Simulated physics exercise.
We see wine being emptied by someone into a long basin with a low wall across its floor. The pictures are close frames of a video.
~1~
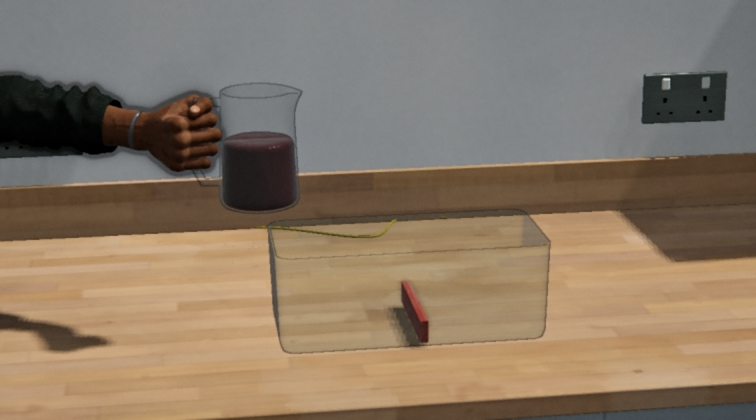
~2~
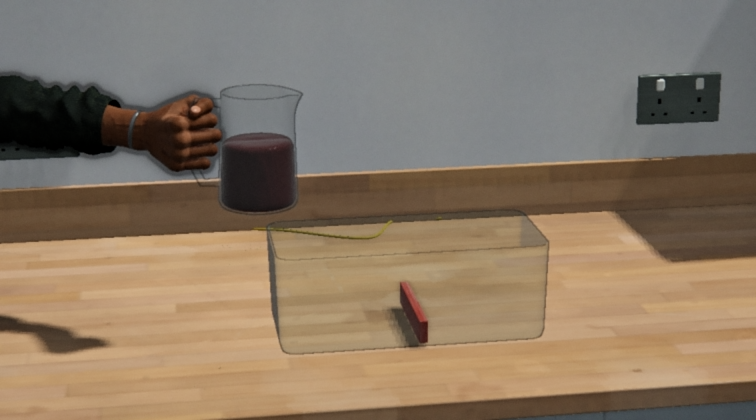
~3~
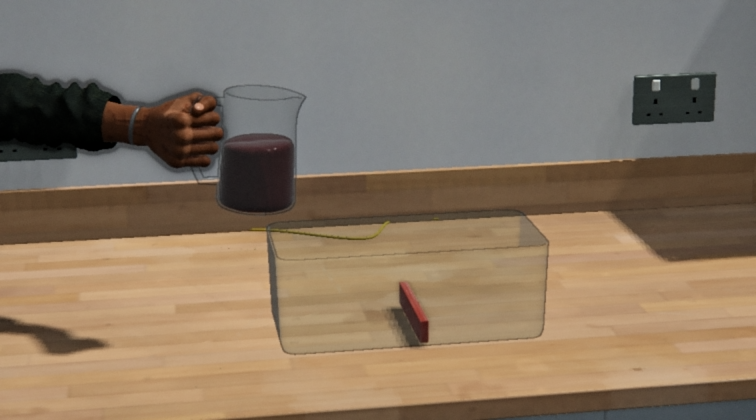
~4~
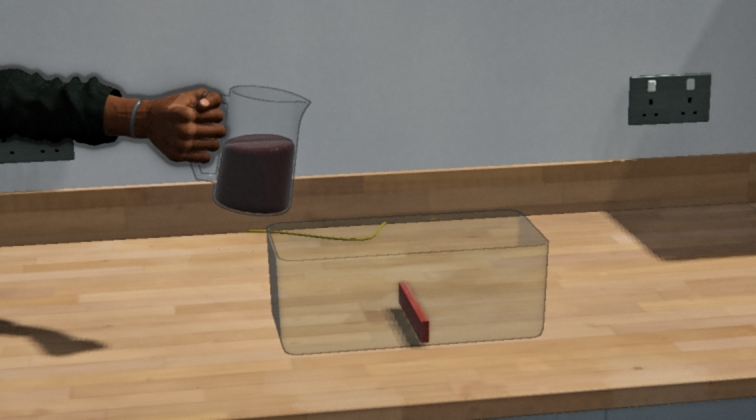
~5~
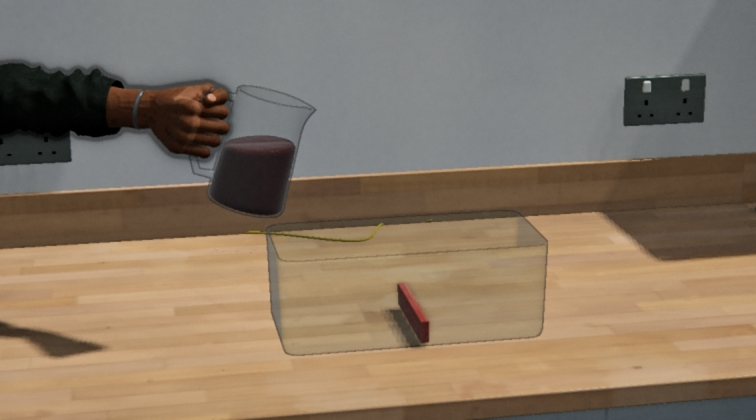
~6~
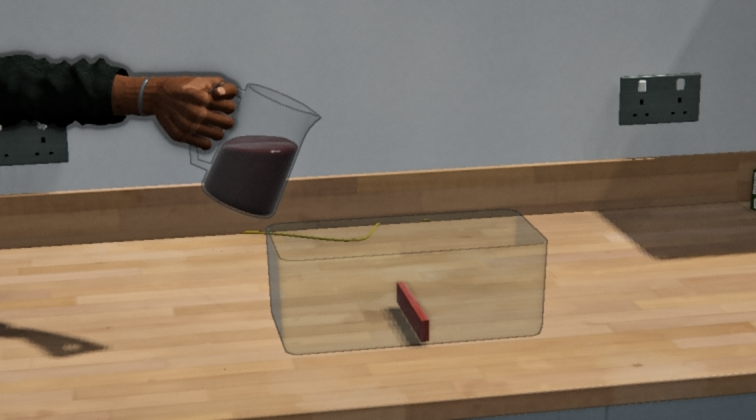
Hand tilting a glass jug of dark red wine rightward above a clear long basin with a low red wall inside.
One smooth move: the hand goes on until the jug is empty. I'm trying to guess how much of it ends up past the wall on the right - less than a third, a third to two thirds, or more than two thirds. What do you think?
The share right of the wall does not reach a third.
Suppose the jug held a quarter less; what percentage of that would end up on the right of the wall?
About 10 percent.
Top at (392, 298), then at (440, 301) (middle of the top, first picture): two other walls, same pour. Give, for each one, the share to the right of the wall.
Note - case one near 15 %, case two near 10 %.
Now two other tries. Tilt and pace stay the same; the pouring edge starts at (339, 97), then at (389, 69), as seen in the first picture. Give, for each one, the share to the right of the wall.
First place gives some 55 %, second place some 90 %.
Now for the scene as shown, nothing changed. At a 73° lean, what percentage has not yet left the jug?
About 95 %.
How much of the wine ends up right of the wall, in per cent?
Around 10 percent.
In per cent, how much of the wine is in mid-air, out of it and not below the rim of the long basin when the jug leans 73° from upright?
It's close to 5 %.
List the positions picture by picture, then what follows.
In the first frame, it leans 0°; its right rim is at (302, 90); the wine meets the walls at (222, 141) and (293, 138); the long basin's rim runs from (272, 241) to (537, 228); the wall's top is at (415, 301).
In the second frame, it leans 1°; its right rim is at (303, 93); the wine meets the walls at (221, 142) and (293, 139).
In the third frame, it leans 4°; its right rim is at (306, 96); the wine meets the walls at (222, 143) and (293, 139).
In the fourth frame, it leans 9°; its right rim is at (311, 101); the wine meets the walls at (222, 145) and (294, 141).
In the fifth frame, it leans 16°; its right rim is at (316, 108); the wine meets the walls at (221, 147) and (295, 142).
In the sixth frame, it leans 25°; its right rim is at (321, 116); the wine meets the walls at (216, 152) and (298, 142).
A moment on, the tilt is 73° and 97 per cent is still to pour, 0 is left of the wall and 0 right of it.
Next, the tilt is 96° and 56 per cent is still to pour, 25 is left of the wall and 0 right of it.
Then the tilt is 99° and 18 per cent is still to pour, 68 is left of the wall and 5 right of it.
Later the tilt is 99° and 4 per cent is still to pour, 82 is left of the wall and 10 right of it.
At rest 87 per cent lies left of the wall, 11 right of it and 2 outside.
